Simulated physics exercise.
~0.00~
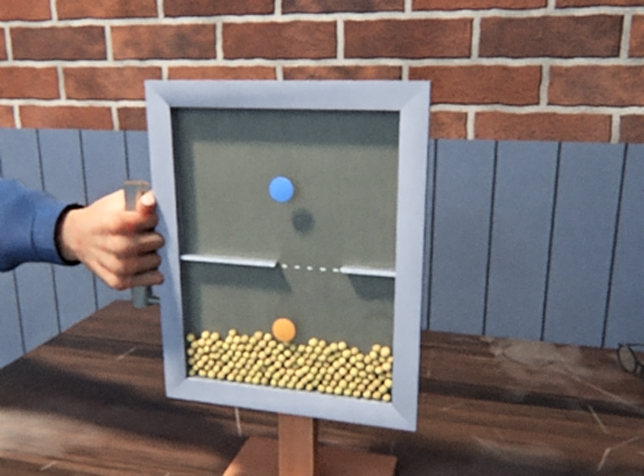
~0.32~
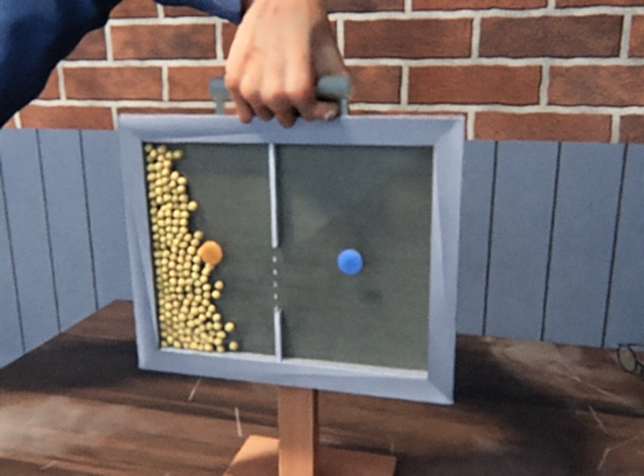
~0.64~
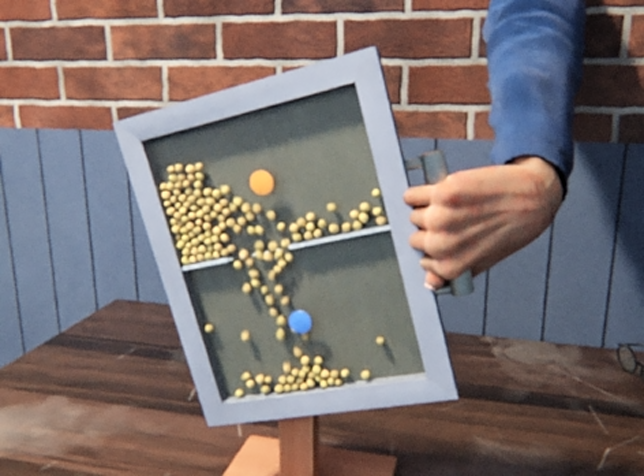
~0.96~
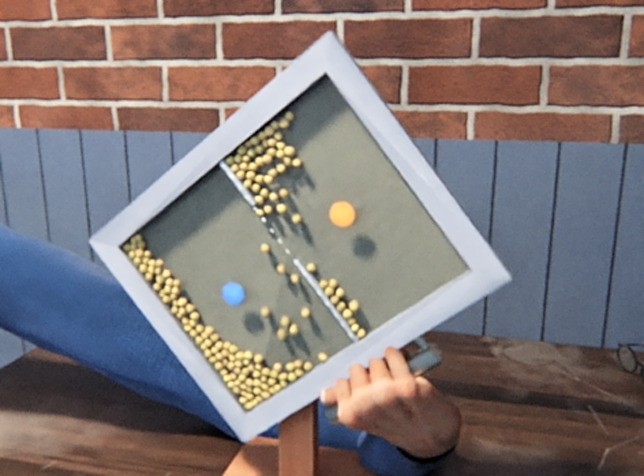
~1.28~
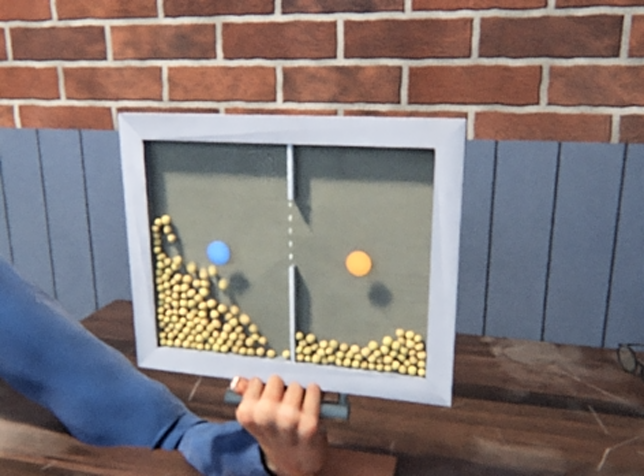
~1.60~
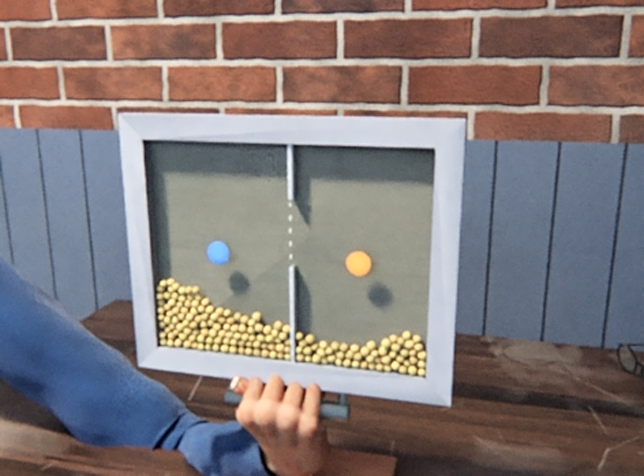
Against a brick wall with blue-grey panelling, a hand grips a flat, framed case whose pale beads lie in the lower chamber around an orange sticker. The hand swings the case clockwise, and the beads heap against its left side. As the orange chamber comes nearly to the top, beads pour through the gap in the divider toward the blue sticker. The case turns onward, tilting as beads slide into the corner below. It stops with the divider upright, and the steep left-hand pile slumps flatter, leaving most beads on the blue side and some beneath orange.
